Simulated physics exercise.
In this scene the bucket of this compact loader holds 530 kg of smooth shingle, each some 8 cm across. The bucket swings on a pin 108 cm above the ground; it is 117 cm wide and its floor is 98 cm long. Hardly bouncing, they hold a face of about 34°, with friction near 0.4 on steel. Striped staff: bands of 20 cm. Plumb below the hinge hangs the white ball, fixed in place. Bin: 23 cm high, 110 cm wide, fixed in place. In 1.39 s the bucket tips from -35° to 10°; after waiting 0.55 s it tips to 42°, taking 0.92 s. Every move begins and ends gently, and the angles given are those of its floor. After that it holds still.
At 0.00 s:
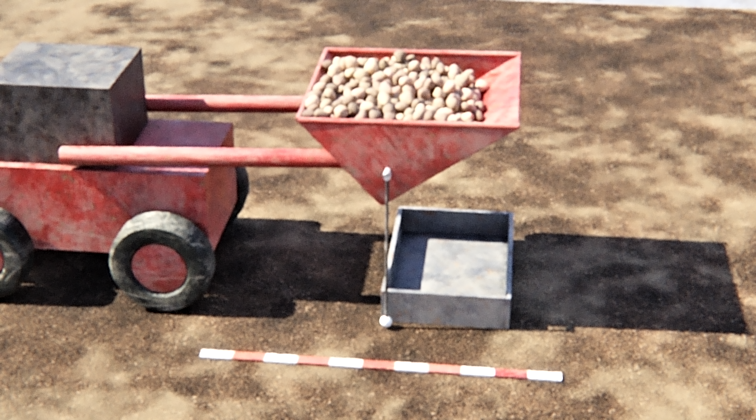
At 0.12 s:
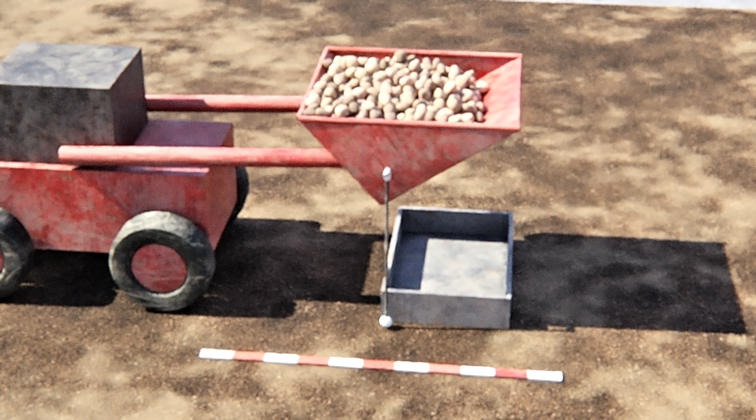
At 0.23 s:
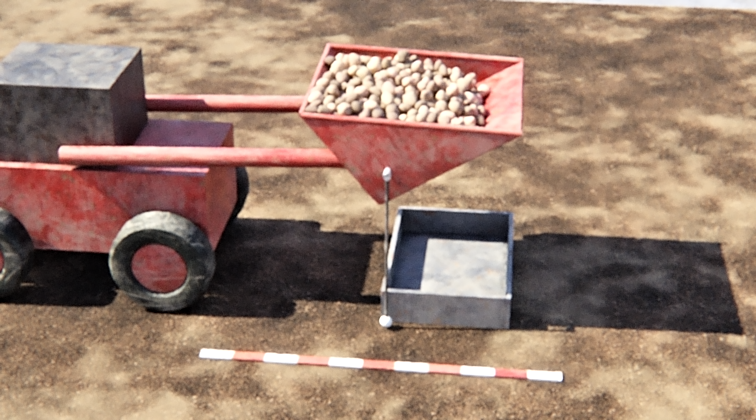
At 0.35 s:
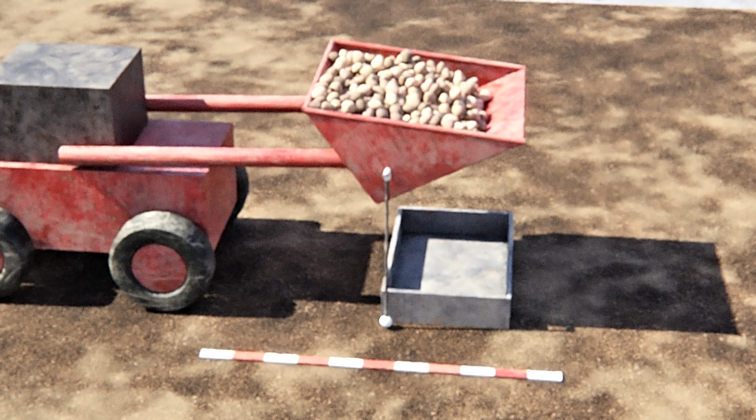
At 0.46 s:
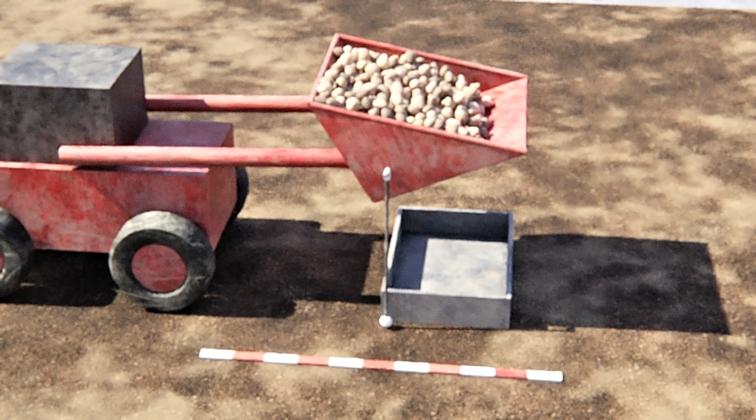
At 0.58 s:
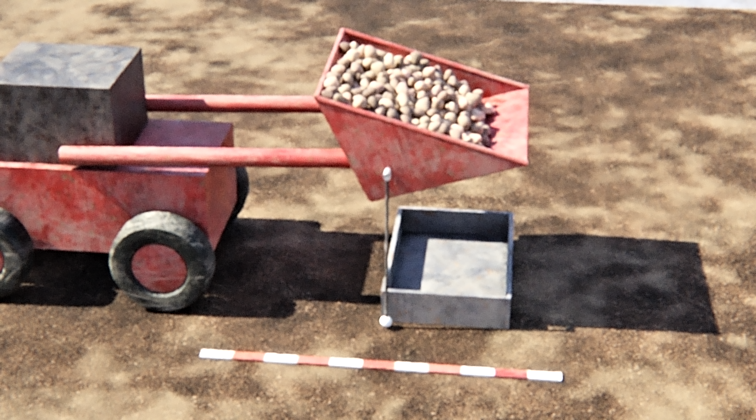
A red loader slowly tilting its raised bucket of smooth pale stones toward the right, above an open grey box on dirt ground.
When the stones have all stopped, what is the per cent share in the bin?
The share is about 25 per cent.
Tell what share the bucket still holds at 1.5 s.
Estimate: Approx. 95 %.
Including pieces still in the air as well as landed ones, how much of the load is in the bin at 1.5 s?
By then, around 0 percent.
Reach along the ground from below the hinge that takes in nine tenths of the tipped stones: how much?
About 150 cm.
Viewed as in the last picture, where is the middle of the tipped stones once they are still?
Around (541, 274).
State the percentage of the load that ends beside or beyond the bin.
Share of load: Approx. 75 %.
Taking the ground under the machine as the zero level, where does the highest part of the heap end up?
Some 34 cm above that level.
After 1.0 s the floor is at 3°; 100 % in the bucket; the foremost stones are at (492, 153).
After 1.5 s the floor is at 10°; 95 % in the bucket, 5 % beside or beyond the bin; the foremost stones are at (544, 199).
After 3.3 s the floor is at 42°; 0 % in the bucket, 25 % in the bin, 75 % beside or beyond the bin; the foremost stones are at (720, 282).
After 5.9 s the floor is at 42°; 0 % in the bucket, 25 % in the bin, 75 % beside or beyond the bin; the foremost stones are at (720, 281).
